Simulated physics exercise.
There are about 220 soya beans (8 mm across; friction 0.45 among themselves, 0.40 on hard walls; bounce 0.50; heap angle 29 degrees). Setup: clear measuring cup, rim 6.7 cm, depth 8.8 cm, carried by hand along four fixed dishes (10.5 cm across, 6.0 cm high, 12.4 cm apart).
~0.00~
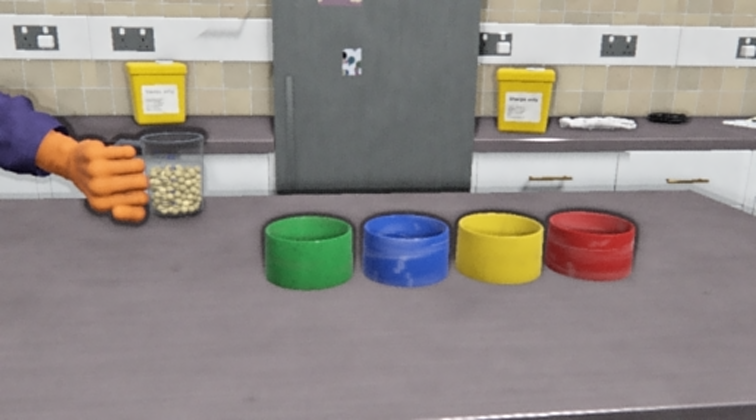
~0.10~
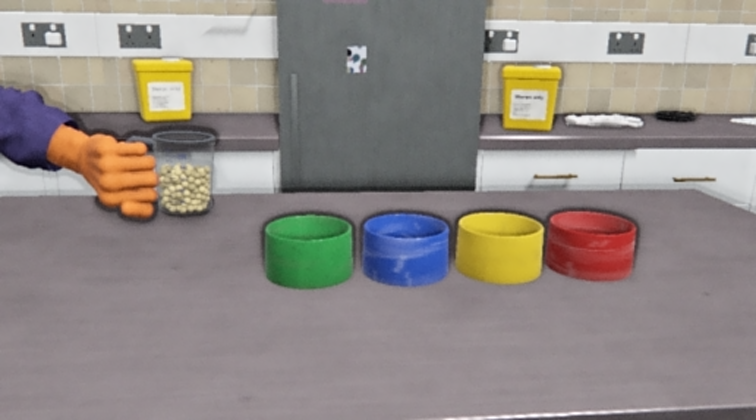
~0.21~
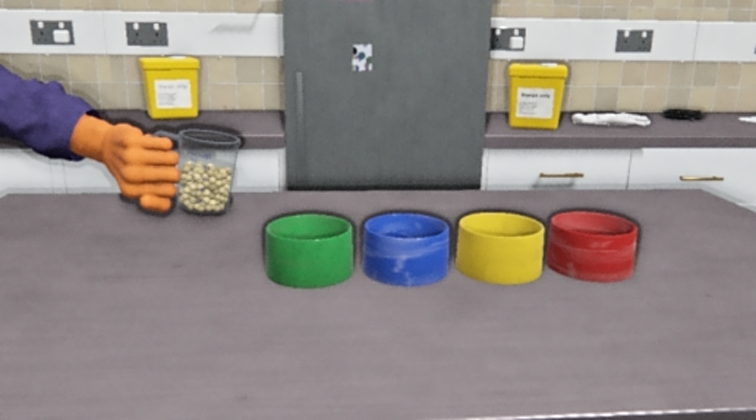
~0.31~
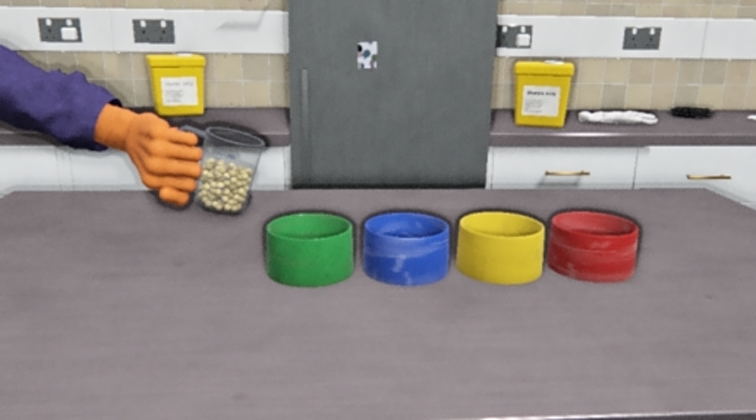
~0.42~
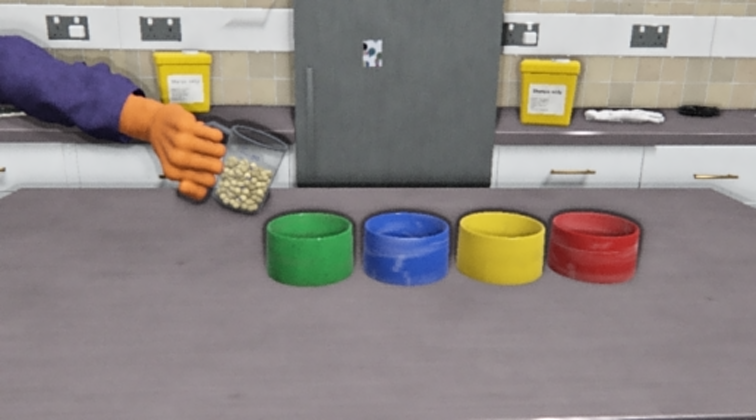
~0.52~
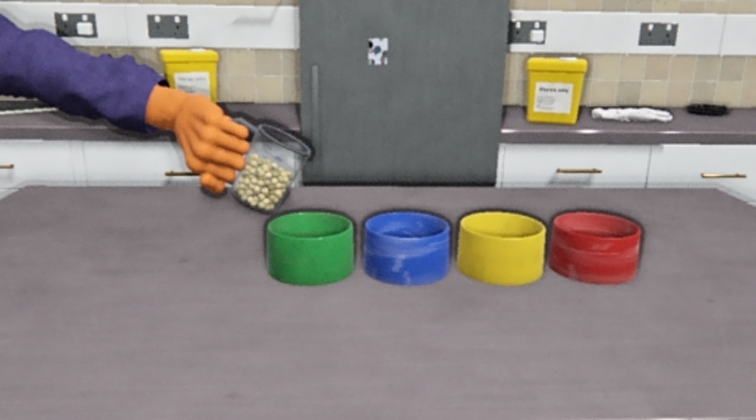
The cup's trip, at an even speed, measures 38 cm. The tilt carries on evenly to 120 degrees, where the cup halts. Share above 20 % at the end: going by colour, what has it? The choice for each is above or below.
Red dish - below it, blue dish - below it, green dish - below it, yellow dish - above it, counter - below it.
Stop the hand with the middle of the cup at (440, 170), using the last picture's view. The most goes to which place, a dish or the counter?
Yellow.
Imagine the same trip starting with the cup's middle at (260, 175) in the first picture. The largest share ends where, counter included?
Top spot: Red.
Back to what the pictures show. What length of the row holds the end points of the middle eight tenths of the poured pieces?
The stretch is around 6 cm long.
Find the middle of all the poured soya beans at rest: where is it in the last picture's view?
Around (512, 258).
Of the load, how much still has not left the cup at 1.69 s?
Somewhere near 95 per cent of the load.
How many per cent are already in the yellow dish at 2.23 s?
Around 90 in a hundred by then.
After 1.22 s, tilt 71 degrees; cup holds 100 %.
After 1.69 s, tilt 100 degrees; cup holds 95 %, yellow 5 %.
After 2.23 s, tilt 120 degrees; cup holds 0 %, yellow 90 %.
By 2.9 s all is still; red 0 %, blue 0 %, green 0 %, yellow 90 %, counter 10 %.
